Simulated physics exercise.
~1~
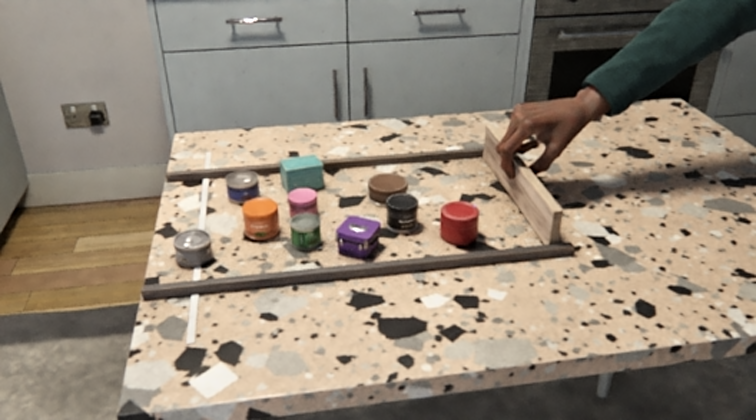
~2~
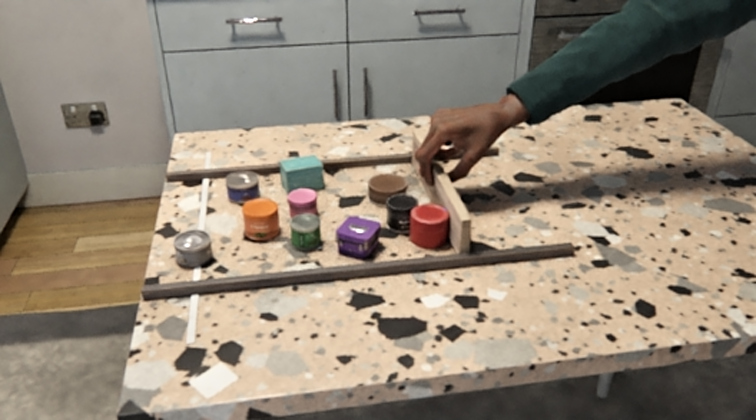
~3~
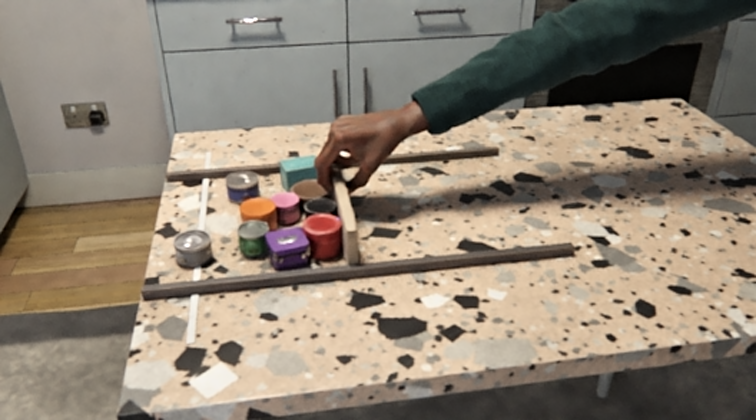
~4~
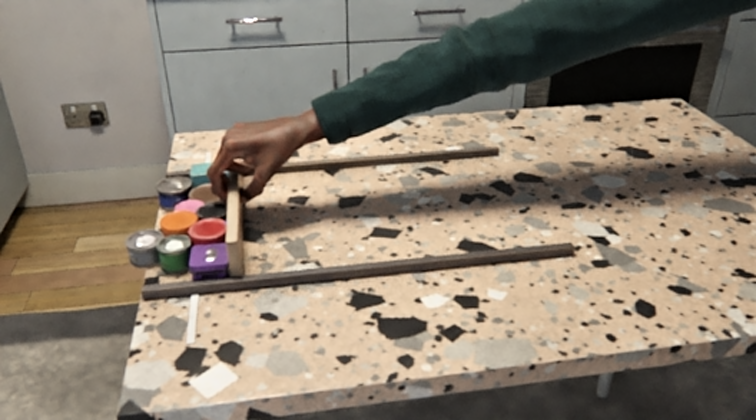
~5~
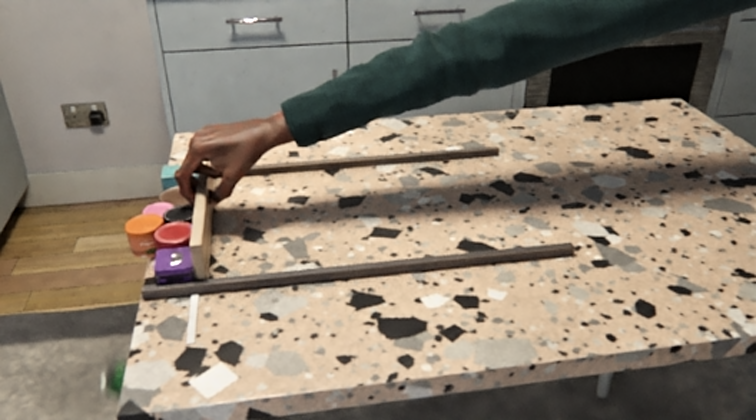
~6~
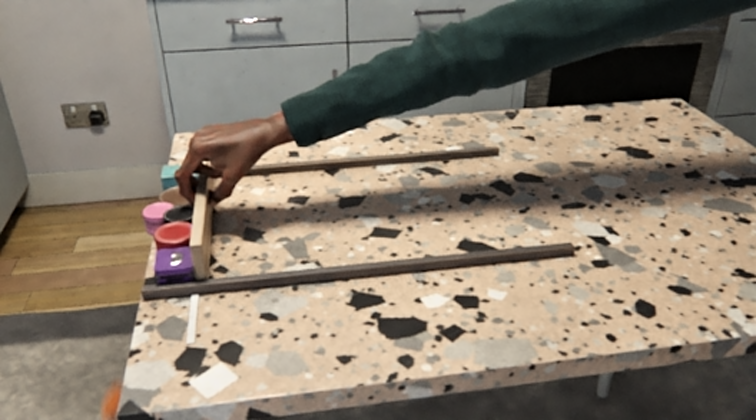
A hand sweeps small containers left with a board, and several drop off the table's edge.
